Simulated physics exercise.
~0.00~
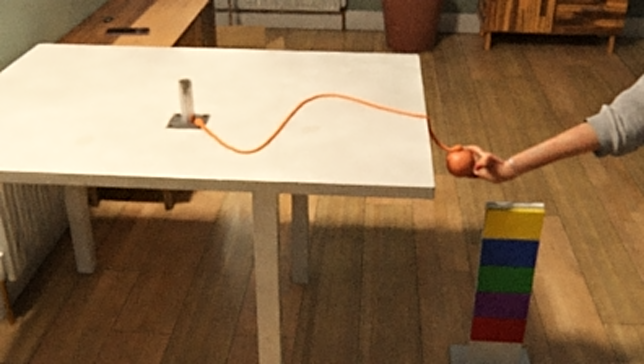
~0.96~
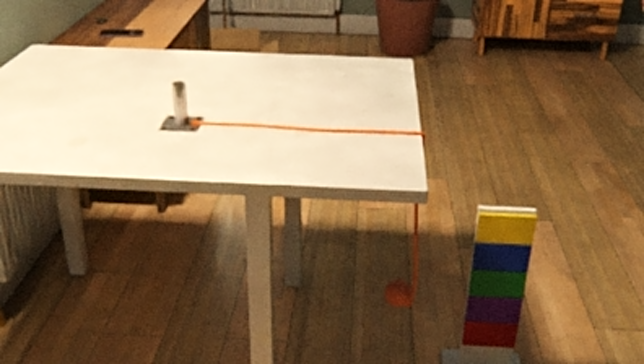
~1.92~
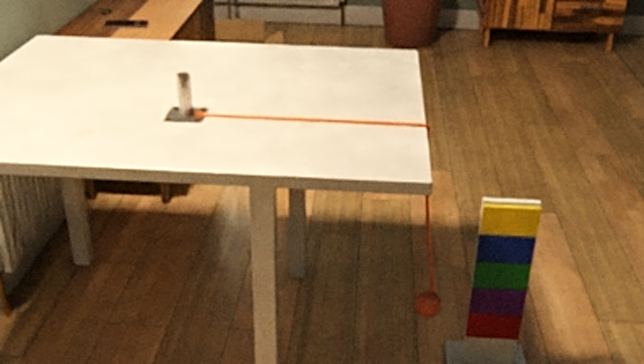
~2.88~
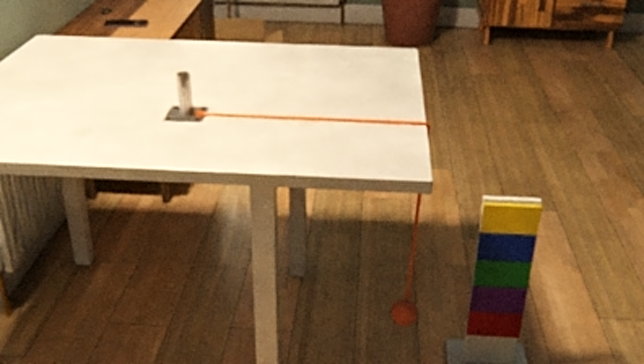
A hand releasing an orange ball on a slack lead, which drops past the table edge and hangs swaying level with purple.
